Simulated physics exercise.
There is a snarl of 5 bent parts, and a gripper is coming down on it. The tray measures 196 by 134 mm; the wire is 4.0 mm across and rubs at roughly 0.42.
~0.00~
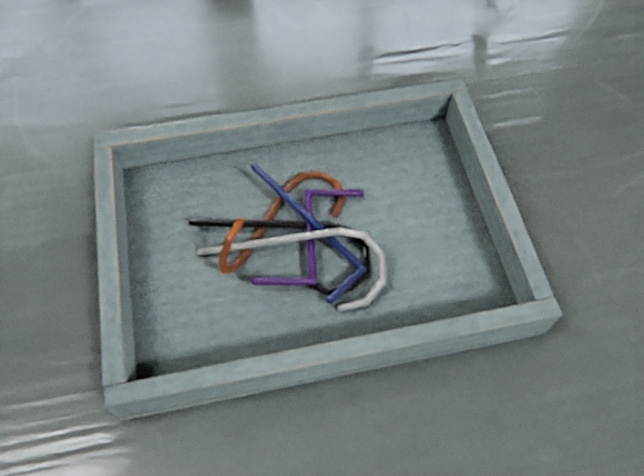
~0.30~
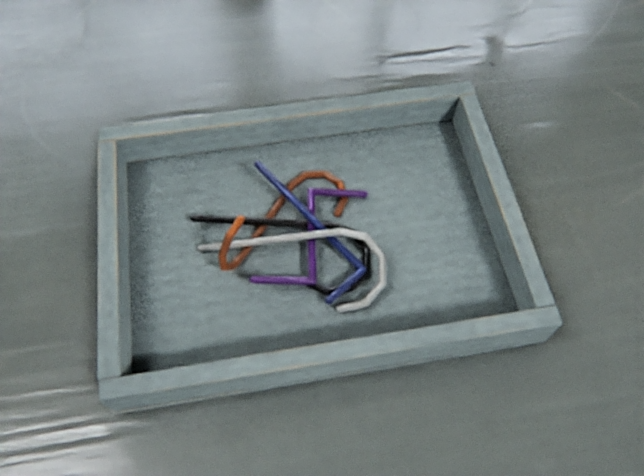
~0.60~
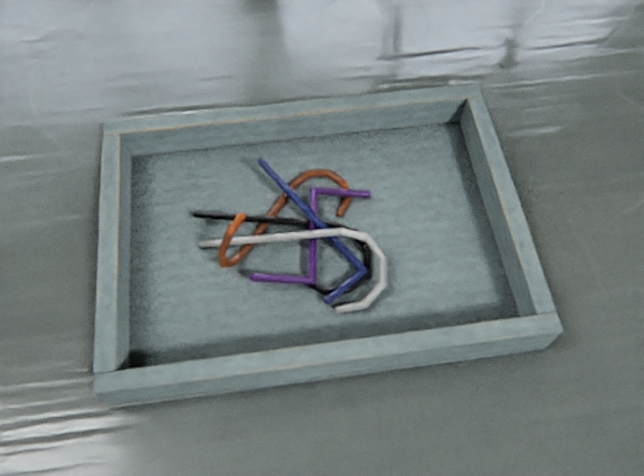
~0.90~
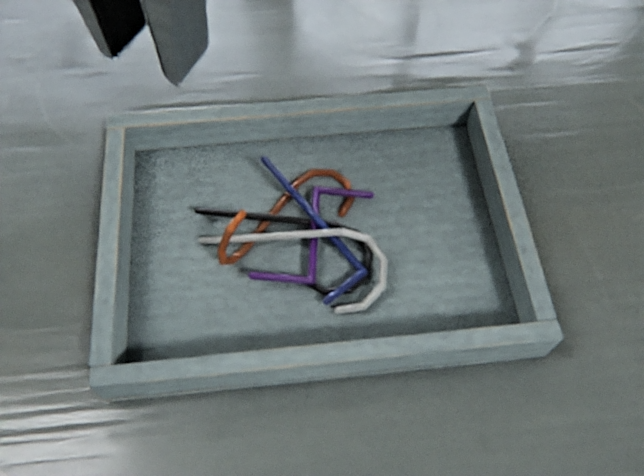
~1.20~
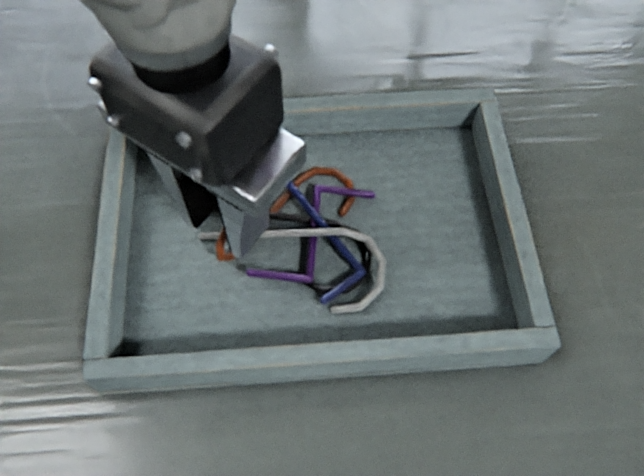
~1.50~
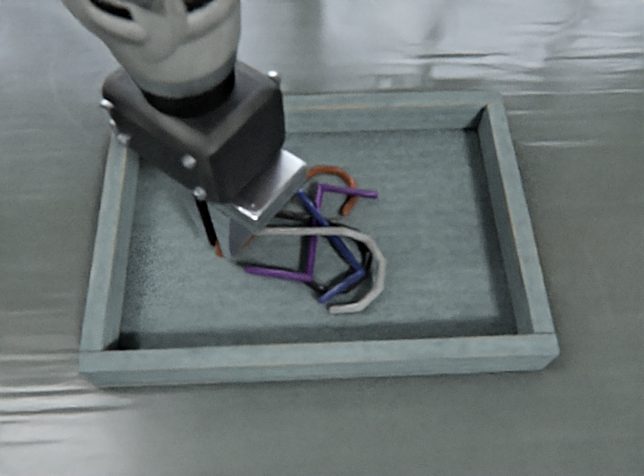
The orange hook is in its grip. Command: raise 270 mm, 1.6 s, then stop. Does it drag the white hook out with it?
Not out.
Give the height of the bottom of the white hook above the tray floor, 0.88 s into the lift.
I'd put it near 0 mm up.
After 1.98 s, lowest point more than 20 mm over the tray floor, orange hook 58 mm.
After 2.38 s, lowest point more than 20 mm over the tray floor, orange hook 158 mm.
After 3.10 s, lowest point more than 20 mm over the tray floor, orange hook 272 mm.
End, hanging orange hook 272 mm; the other 4 are down.
